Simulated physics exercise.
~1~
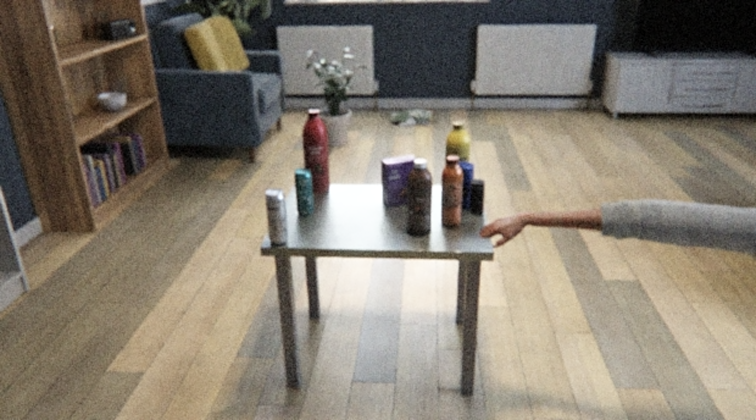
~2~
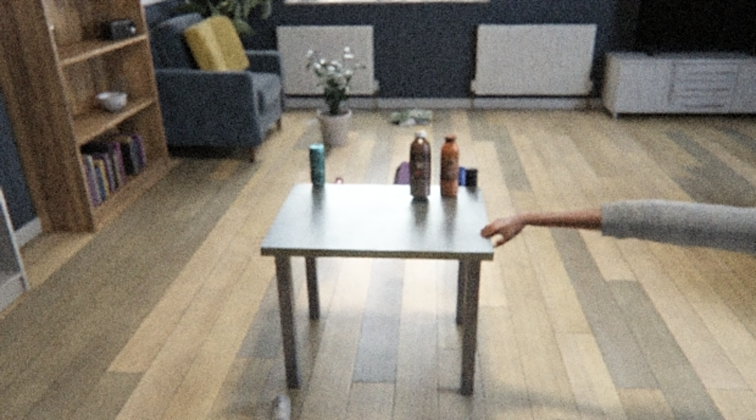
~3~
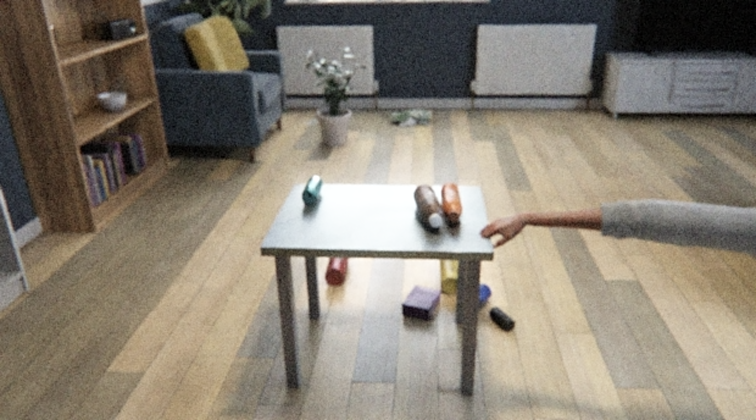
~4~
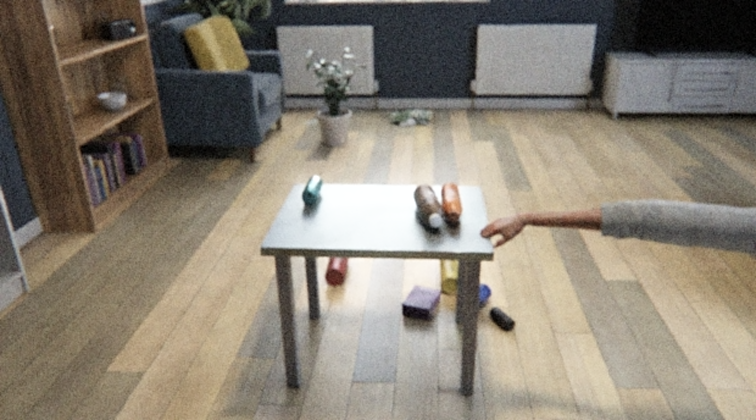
The bottles, cans and other containers crowded on a small table slid and tipped while a hand stayed at its corner; most dropped to the floor, leaving a brown bottle, an orange bottle and a turquoise can lying on the tabletop.
